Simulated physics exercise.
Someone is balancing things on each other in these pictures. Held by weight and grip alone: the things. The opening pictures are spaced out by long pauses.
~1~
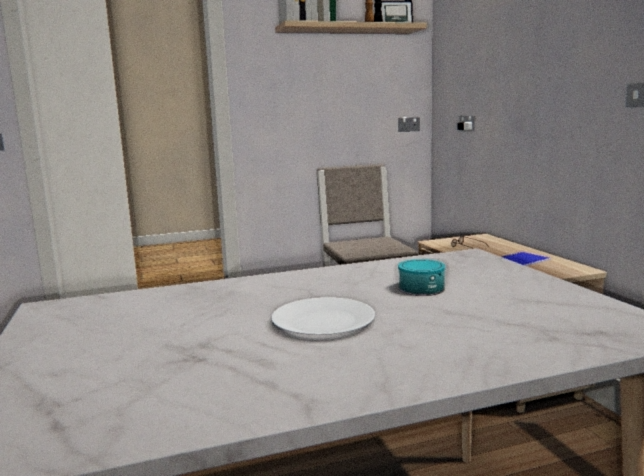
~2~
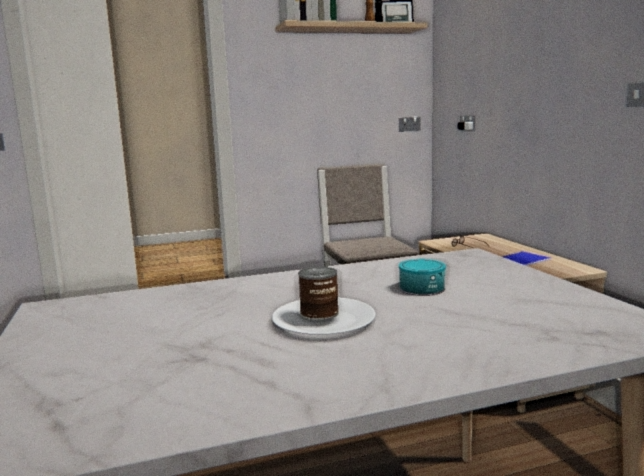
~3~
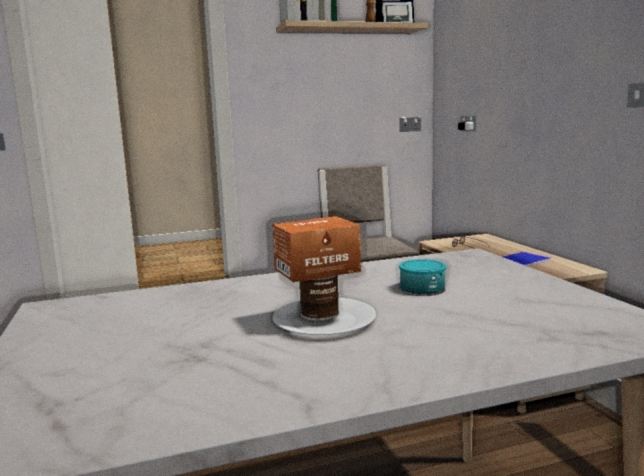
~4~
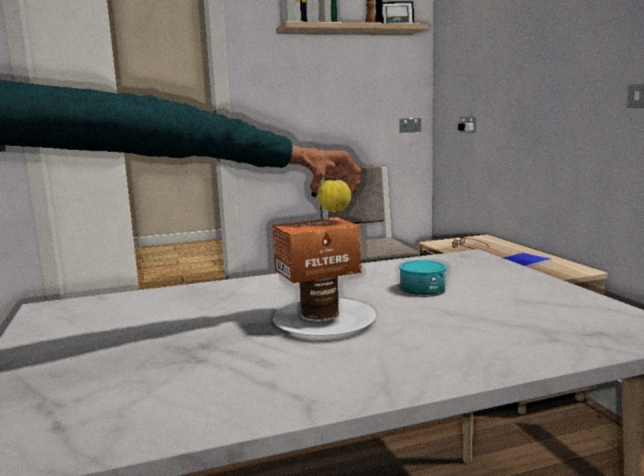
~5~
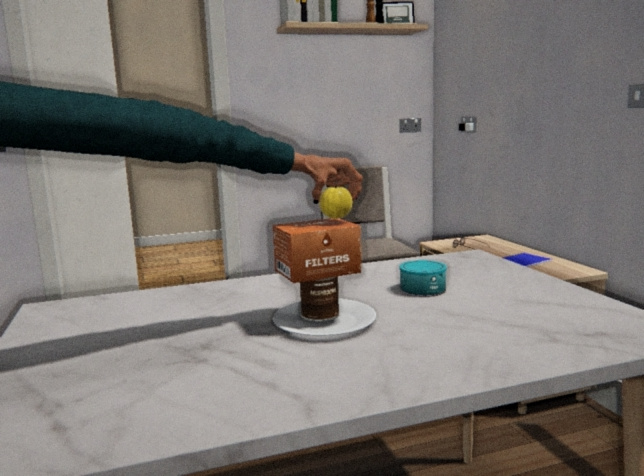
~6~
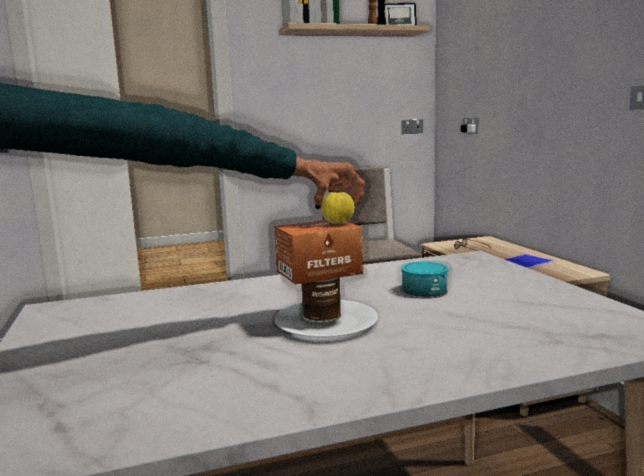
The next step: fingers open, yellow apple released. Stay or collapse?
The pile survives.
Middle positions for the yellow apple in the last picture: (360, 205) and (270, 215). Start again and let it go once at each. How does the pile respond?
Topples over, then topples over.
Then, 0.20 s later than the last frame, all is still.
Then, 0.50 s later than the last frame, yellow apple resting near (338, 208).
When it is over, all 5 as before. End places, in pixels of the last picture, yellow apple near (338, 208). The pile keeps its balance.
